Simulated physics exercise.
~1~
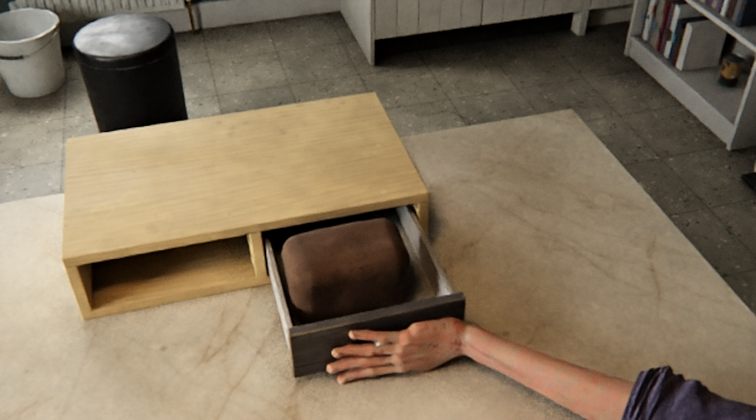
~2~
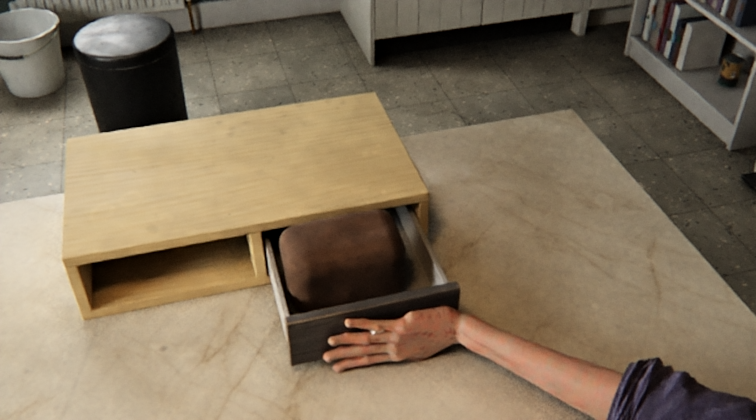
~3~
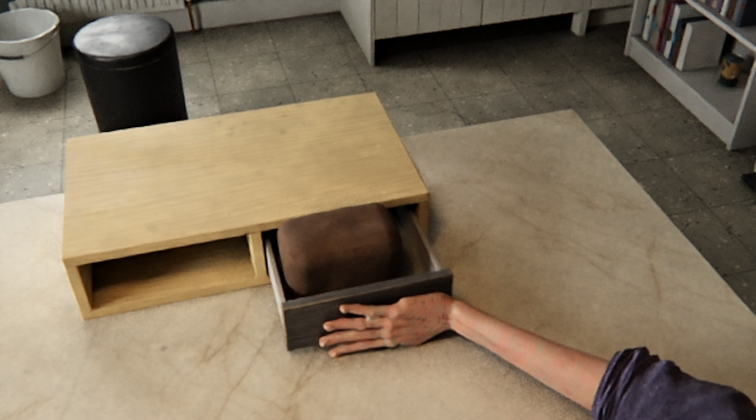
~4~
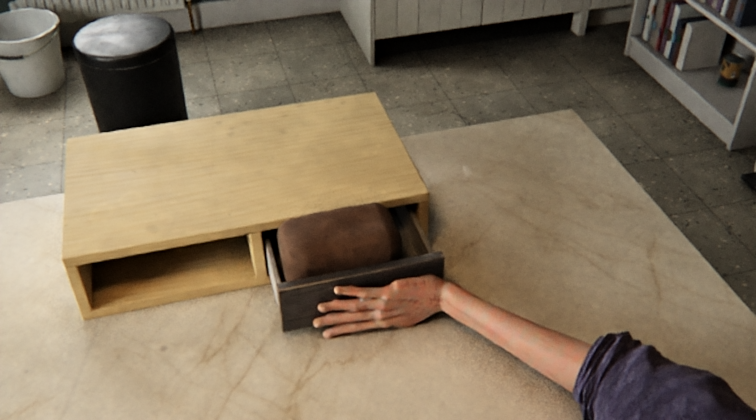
A hand pushes a dark drawer holding a brown loaf inward, but it stays ajar.
